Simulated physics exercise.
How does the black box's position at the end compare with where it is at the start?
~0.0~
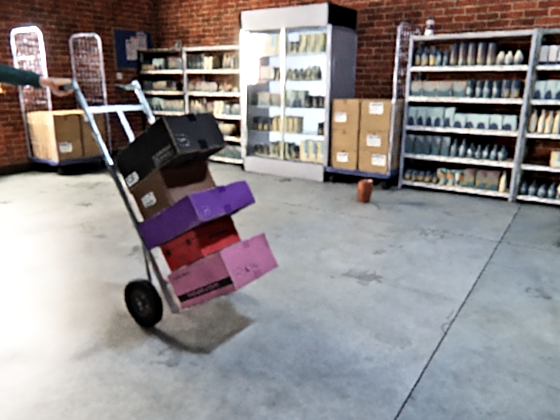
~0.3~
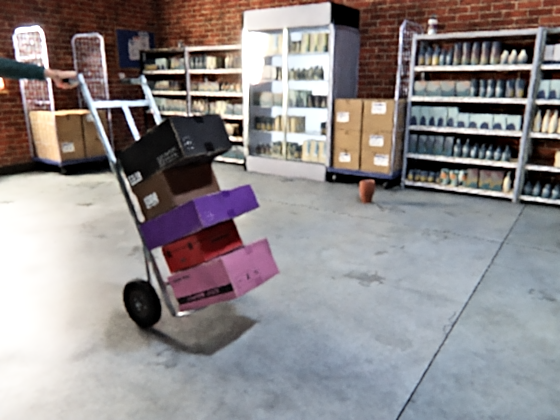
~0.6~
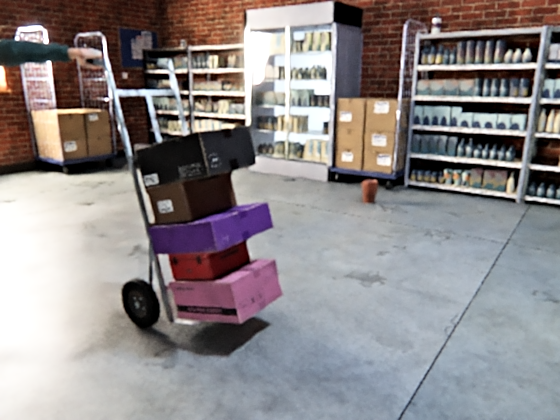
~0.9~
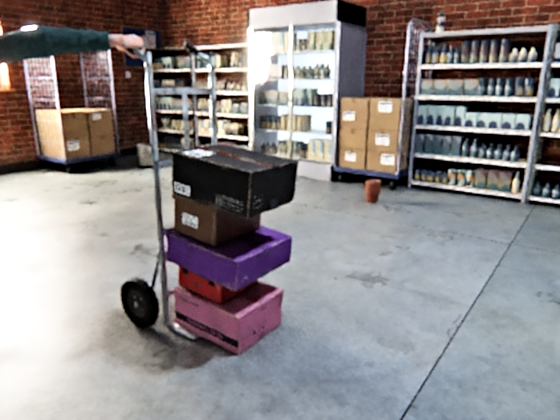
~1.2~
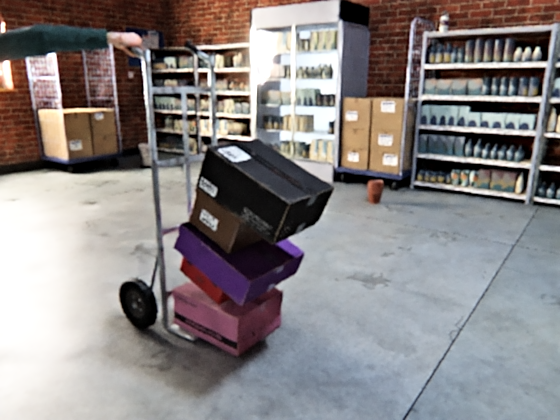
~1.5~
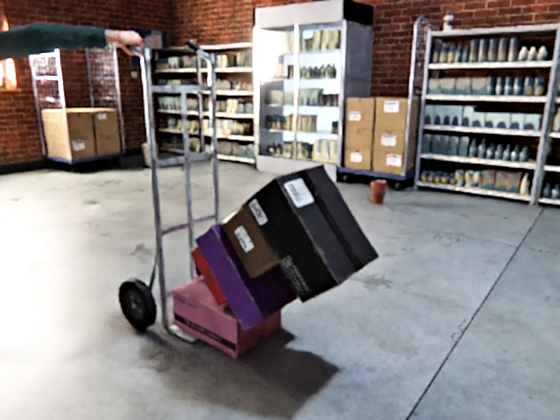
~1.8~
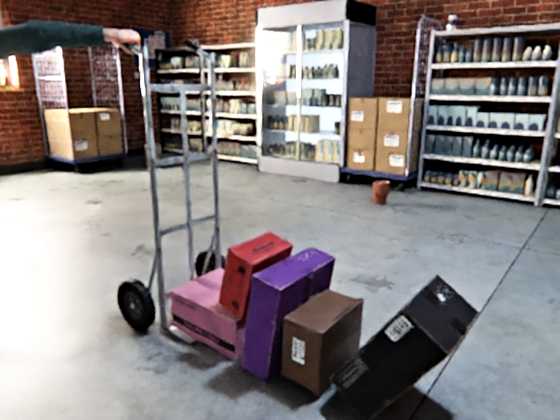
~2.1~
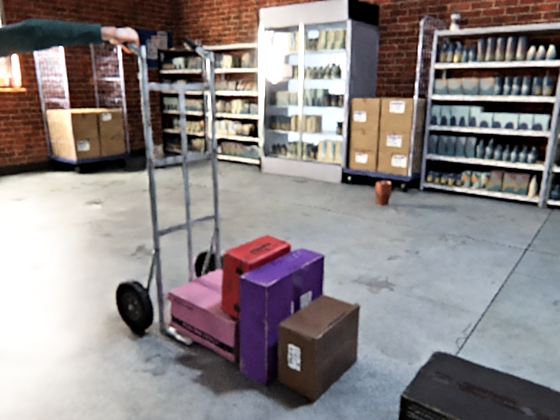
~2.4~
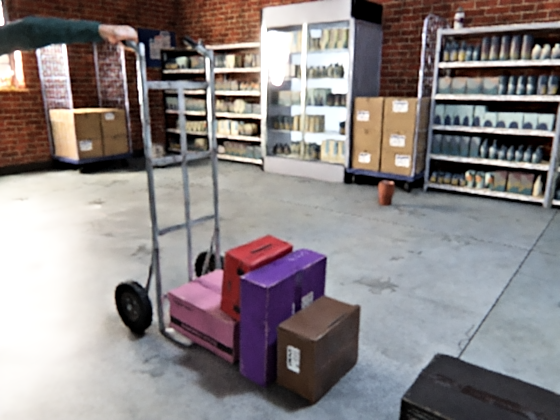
At the start the black box sits on top of the stack on the leaning sack truck. By the end it lies on the floor in the lower right corner, apart from the truck and the other boxes.
